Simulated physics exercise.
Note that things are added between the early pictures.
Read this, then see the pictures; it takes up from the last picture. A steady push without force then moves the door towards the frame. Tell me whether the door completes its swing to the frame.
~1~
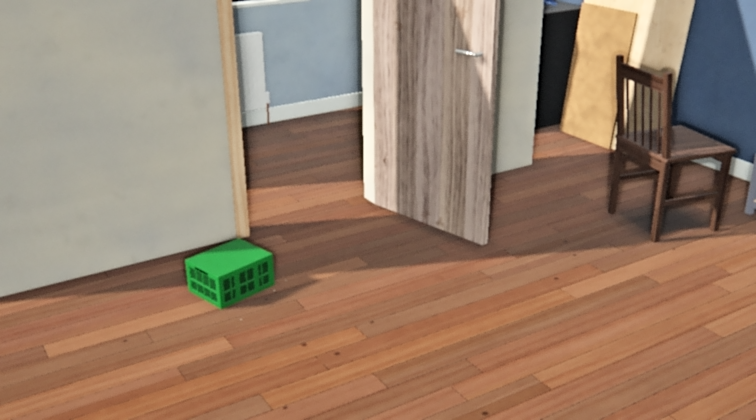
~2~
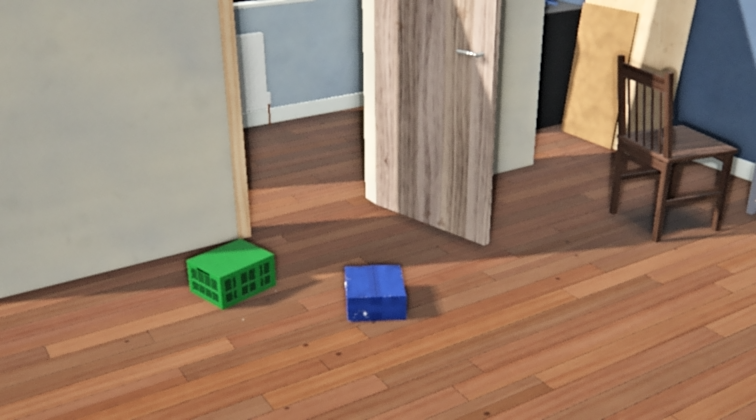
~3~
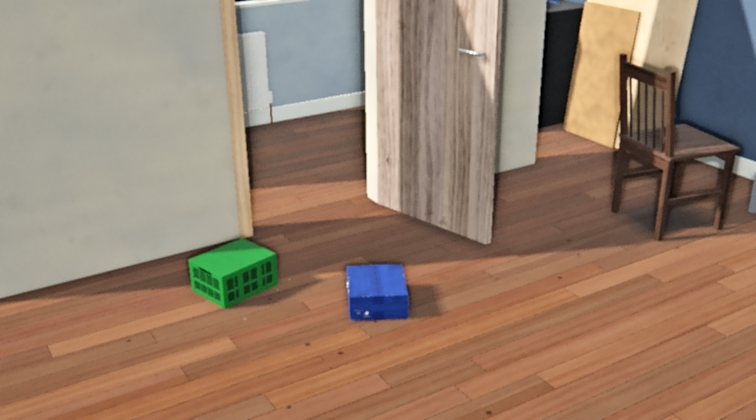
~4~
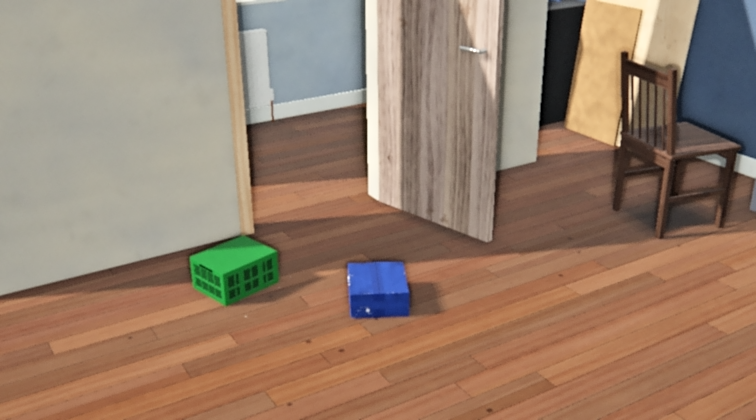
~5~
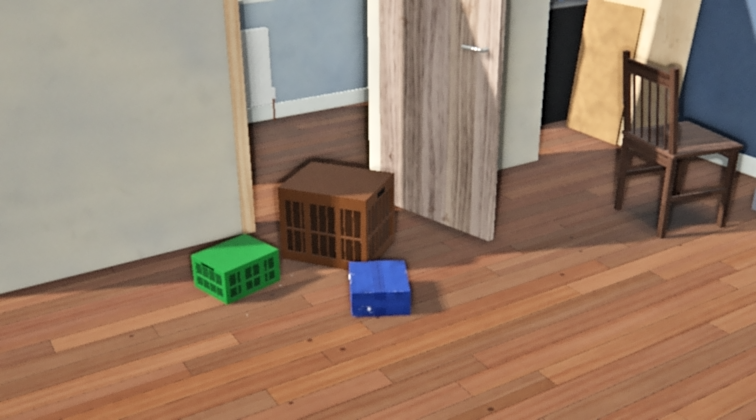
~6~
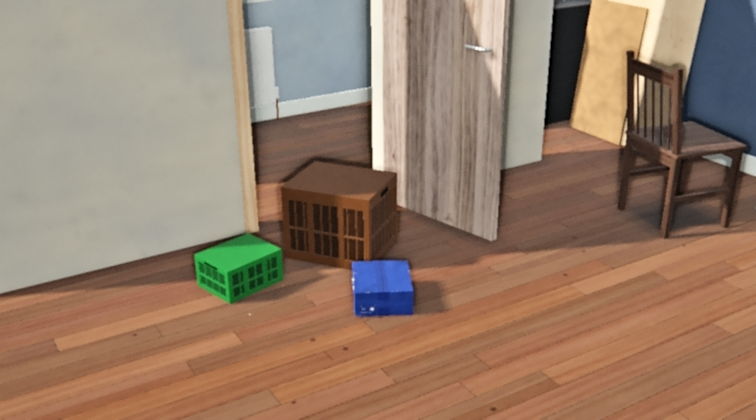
My guess: Door kept ajar.
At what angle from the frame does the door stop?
Roughly 65°.
Then, 0.40 s past the last view, door 98° open.
Then, 0.70 s past the last view, door 87° open.
Then, 1.00 s past the last view, door 74° open.
Then, 1.20 s past the last view, door 67° open.
Finally, door 66° open; all 3 still in place. Final places as the last picture's camera would see them, brown chest near (339, 215).
